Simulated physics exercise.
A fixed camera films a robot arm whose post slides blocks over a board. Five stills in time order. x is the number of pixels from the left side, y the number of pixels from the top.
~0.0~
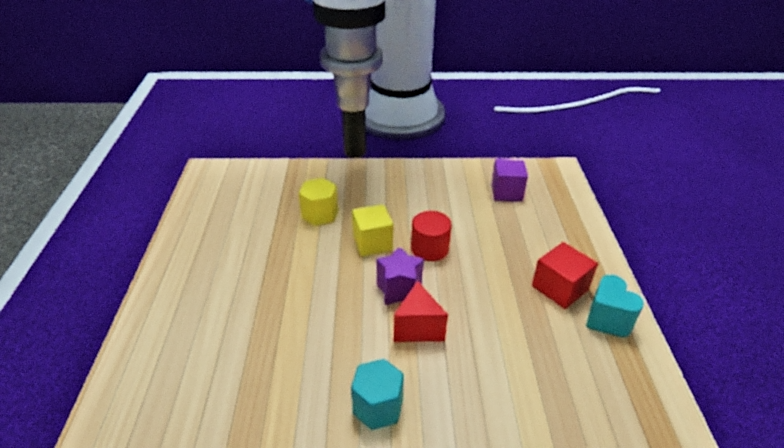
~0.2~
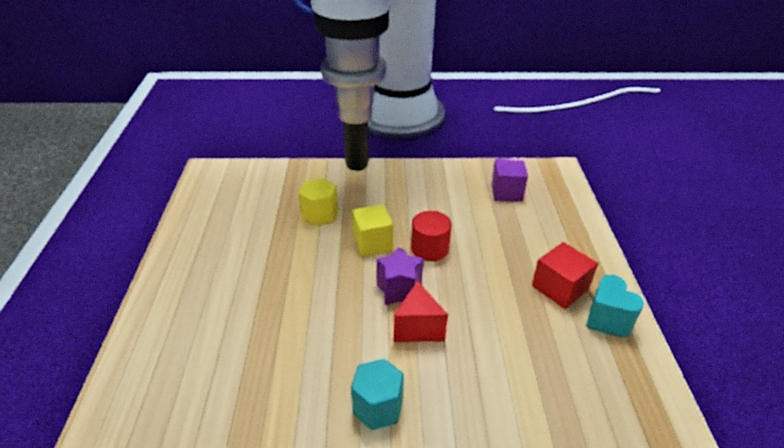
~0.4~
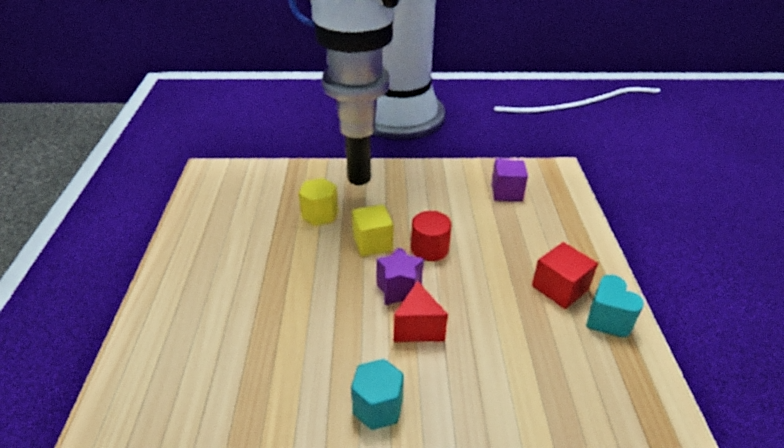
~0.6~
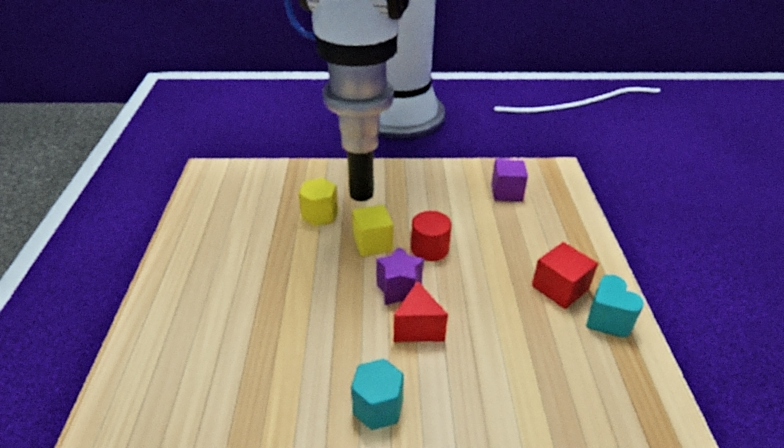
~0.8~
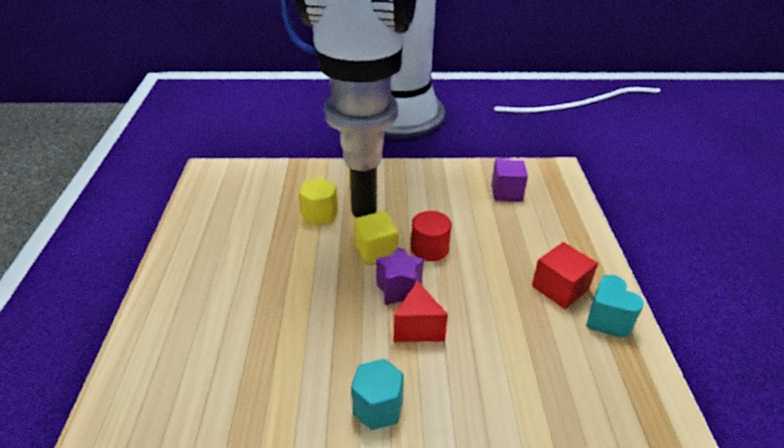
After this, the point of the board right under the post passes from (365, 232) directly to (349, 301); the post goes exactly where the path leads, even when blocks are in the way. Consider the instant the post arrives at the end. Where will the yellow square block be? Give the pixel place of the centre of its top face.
At roughly (384, 262).
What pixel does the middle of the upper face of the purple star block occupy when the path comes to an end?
The purple star block ends near (421, 277).
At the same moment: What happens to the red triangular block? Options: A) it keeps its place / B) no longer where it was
(B)
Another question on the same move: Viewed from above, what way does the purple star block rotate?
Verdict: Counterclockwise.
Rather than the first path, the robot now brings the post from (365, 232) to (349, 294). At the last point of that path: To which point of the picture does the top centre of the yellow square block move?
Roughly at (384, 262).
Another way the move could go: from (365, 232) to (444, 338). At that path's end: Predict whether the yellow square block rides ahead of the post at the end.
It stays ahead.
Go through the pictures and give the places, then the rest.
Tip of the post (355, 153), middles of tops, yellow six-sided block (318, 188), yellow square block (372, 216), purple star block (400, 263), red triangular block (420, 303), in the first picture.
Post (357, 166), nothing pushed, in the second picture.
Post (359, 180), nothing pushed, in the third picture.
Post (362, 195), nothing pushed, in the fourth picture.
Post (364, 213), yellow six-sided block (318, 188), yellow square block (376, 224), purple star block (400, 263), red triangular block (420, 303), in the fifth picture.
On the path given first. One third of the way, post (359, 233); yellow square block (381, 242), turned 25° anticlockwise; purple star block (401, 266).
Two thirds of the way, post (354, 256); yellow square block (384, 259), turned 50° anticlockwise; purple star block (417, 276), turned 30° anticlockwise; red triangular block (426, 306), turned 25° clockwise.
At the end, post (348, 281); yellow six-sided block unmoved; yellow square block (384, 262), turned 60° anticlockwise; purple star block (421, 277), turned 35° anticlockwise; red triangular block (430, 308), turned 30° clockwise.
